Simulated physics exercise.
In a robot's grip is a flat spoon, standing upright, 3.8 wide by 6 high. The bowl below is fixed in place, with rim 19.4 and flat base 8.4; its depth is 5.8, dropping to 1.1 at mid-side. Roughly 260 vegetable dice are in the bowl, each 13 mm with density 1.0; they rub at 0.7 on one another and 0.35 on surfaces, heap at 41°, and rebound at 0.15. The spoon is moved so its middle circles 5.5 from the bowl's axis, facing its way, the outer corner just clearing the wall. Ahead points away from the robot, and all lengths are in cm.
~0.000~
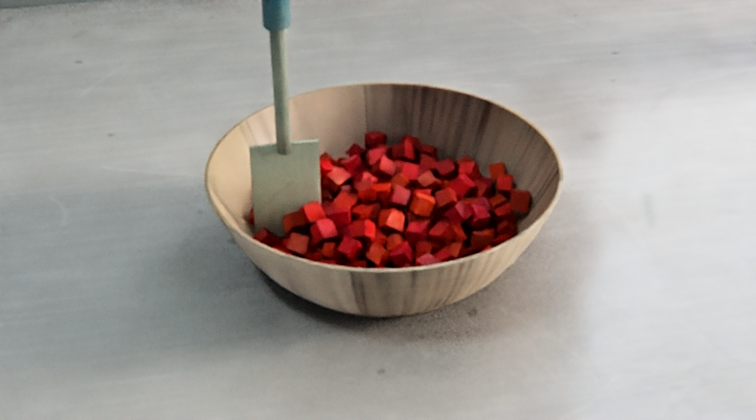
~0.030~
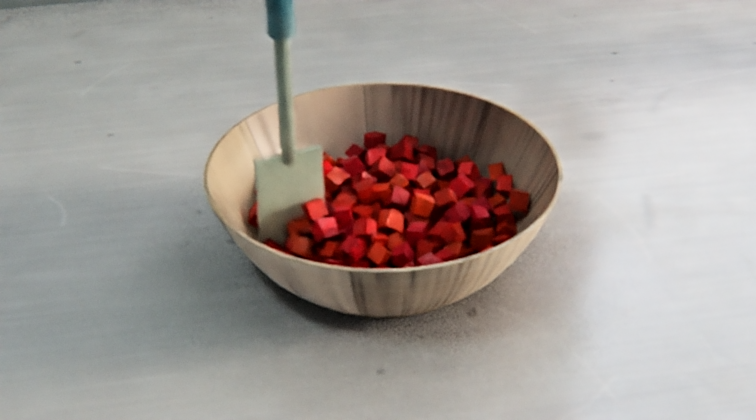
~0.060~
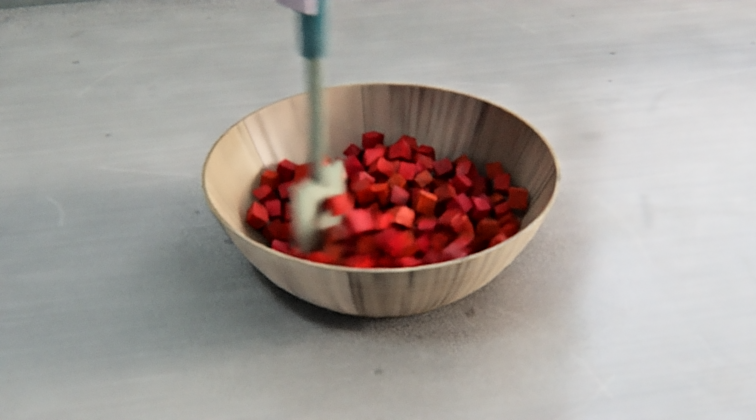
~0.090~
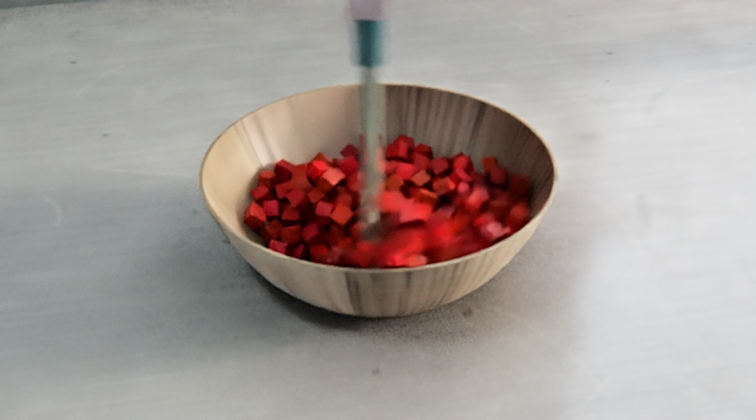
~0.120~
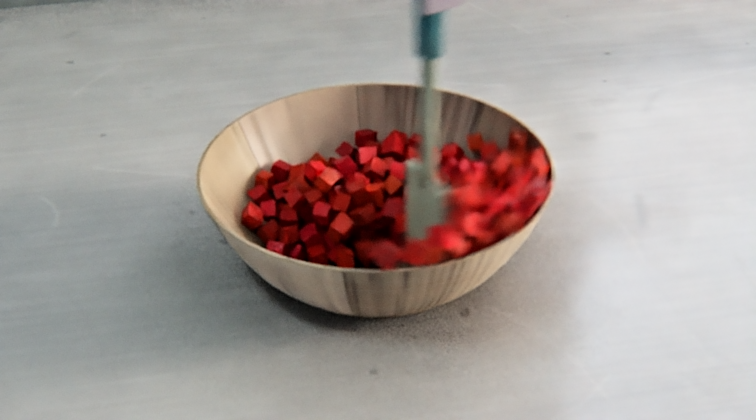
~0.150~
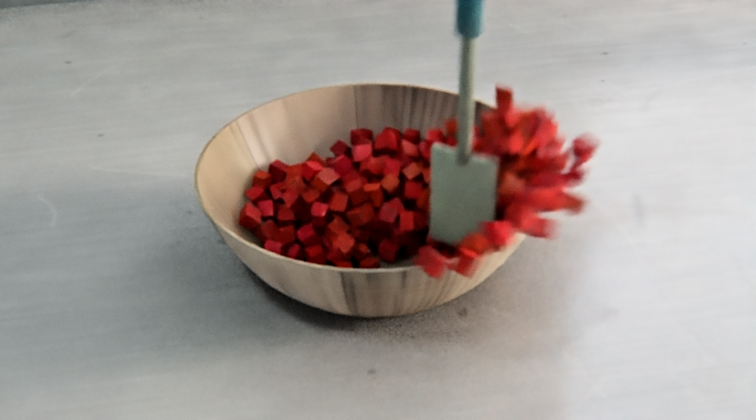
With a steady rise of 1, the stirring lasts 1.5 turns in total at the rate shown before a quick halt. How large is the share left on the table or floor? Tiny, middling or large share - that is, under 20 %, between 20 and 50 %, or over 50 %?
The share is large, over 50 %.
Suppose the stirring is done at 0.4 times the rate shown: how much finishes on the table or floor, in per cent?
I'd put it near 25 %.
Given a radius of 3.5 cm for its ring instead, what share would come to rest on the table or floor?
That would give close to 35 per cent.
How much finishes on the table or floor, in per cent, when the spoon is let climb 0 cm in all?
My guess is close to 65 per cent.
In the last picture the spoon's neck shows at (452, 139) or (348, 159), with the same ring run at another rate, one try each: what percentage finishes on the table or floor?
About 60 % for one try and about 30 % for the other, in order.
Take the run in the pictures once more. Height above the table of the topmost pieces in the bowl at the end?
About 4.0 cm.
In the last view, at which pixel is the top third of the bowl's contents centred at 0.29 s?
Centre of upper third: Approx. (271, 130) px.
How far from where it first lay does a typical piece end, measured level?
I'd put it at roughly 30 centimetres.
After 0.29 s, 292° round, highest piece 11 above the table; 172 in the bowl, 17 on the table or floor, 76 in flight or on the tool.
After 0.43 s, 83° round, highest piece 9 above the table; 125 in the bowl, 104 on the table or floor, 36 in flight or on the tool.
After 0.70 s, 180° round, highest piece 4 above the table; 160 on the table or floor, 105 in the bowl.
After 1.40 s, 180° round, highest piece 4 above the table; 160 on the table or floor, 105 in the bowl.
In the end, 160 on the table or floor, 105 in the bowl. That is 60 % on the table or floor.
